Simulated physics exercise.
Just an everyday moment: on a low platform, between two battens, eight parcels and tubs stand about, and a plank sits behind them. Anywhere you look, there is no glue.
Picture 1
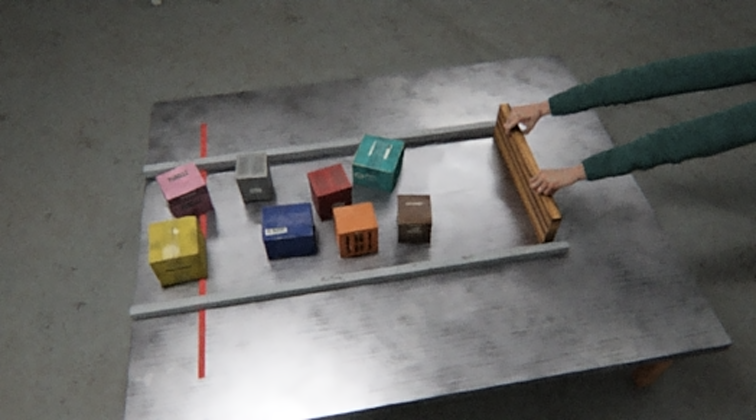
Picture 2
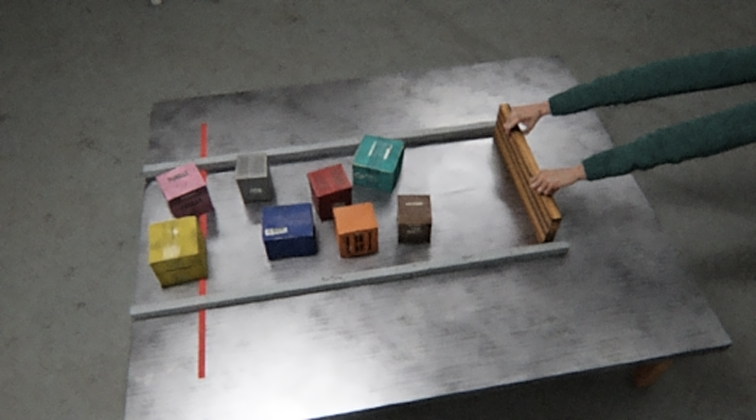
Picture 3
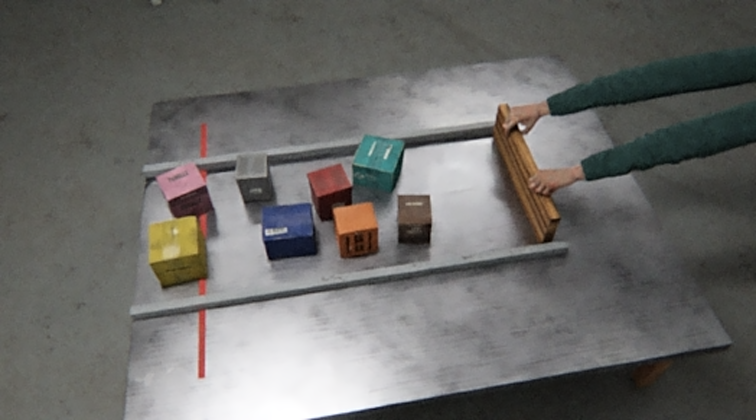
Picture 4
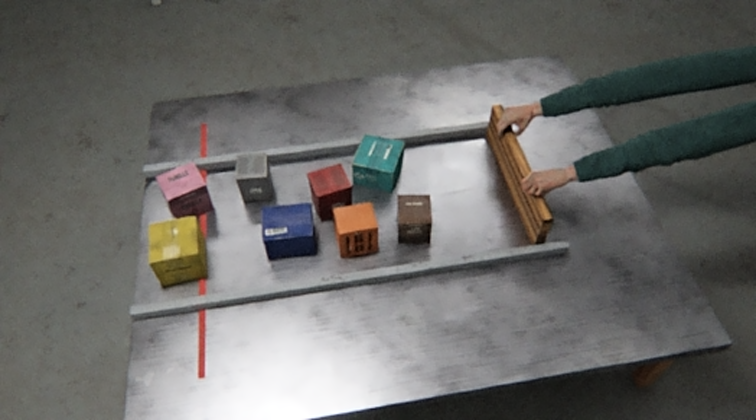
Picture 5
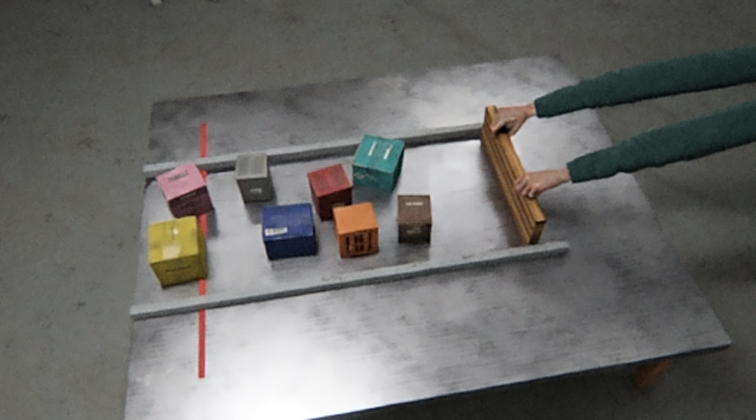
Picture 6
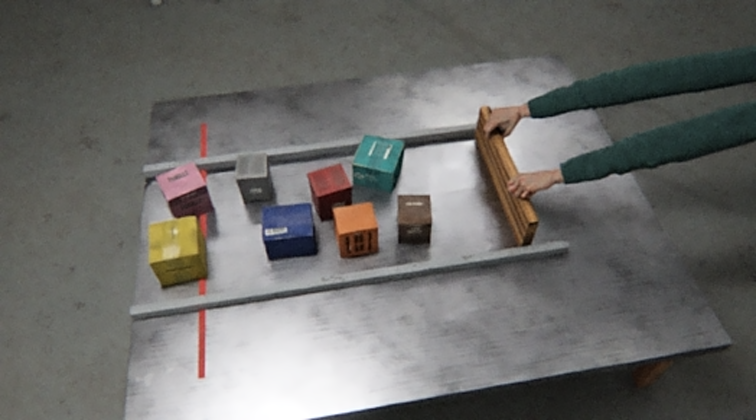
We see eight colourful boxes resting between two rails on a table crossed by a red strip, while two green-sleeved hands hold a wooden plank at the right, then slide it slightly left; the boxes stay still.
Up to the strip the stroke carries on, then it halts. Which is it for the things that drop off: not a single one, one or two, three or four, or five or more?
It is three or four.
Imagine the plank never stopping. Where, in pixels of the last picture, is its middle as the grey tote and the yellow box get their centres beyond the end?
Middle: Roughly (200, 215); roughly (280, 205).
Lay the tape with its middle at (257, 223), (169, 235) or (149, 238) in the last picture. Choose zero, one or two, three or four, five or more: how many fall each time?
1 or 2; five or more; five or more.
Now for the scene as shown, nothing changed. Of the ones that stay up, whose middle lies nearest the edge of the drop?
It's the orange crate that is foremost.
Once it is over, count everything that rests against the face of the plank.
It adds up to 3.
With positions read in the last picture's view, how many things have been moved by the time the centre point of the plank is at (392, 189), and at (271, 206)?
The count reaches 4 first and 8 second.
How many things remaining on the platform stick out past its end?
The total comes out at 1.
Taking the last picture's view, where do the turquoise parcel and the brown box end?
The turquoise parcel ends at (177, 195) and the brown box at (181, 256).
A little later, none off yet; yellow box at rest near (179, 251); pink box at rest near (186, 194); grey tote at rest near (255, 178).
When it is over, the number that fall off is three or four; down, blue parcel, grey tote, pink box and yellow box.
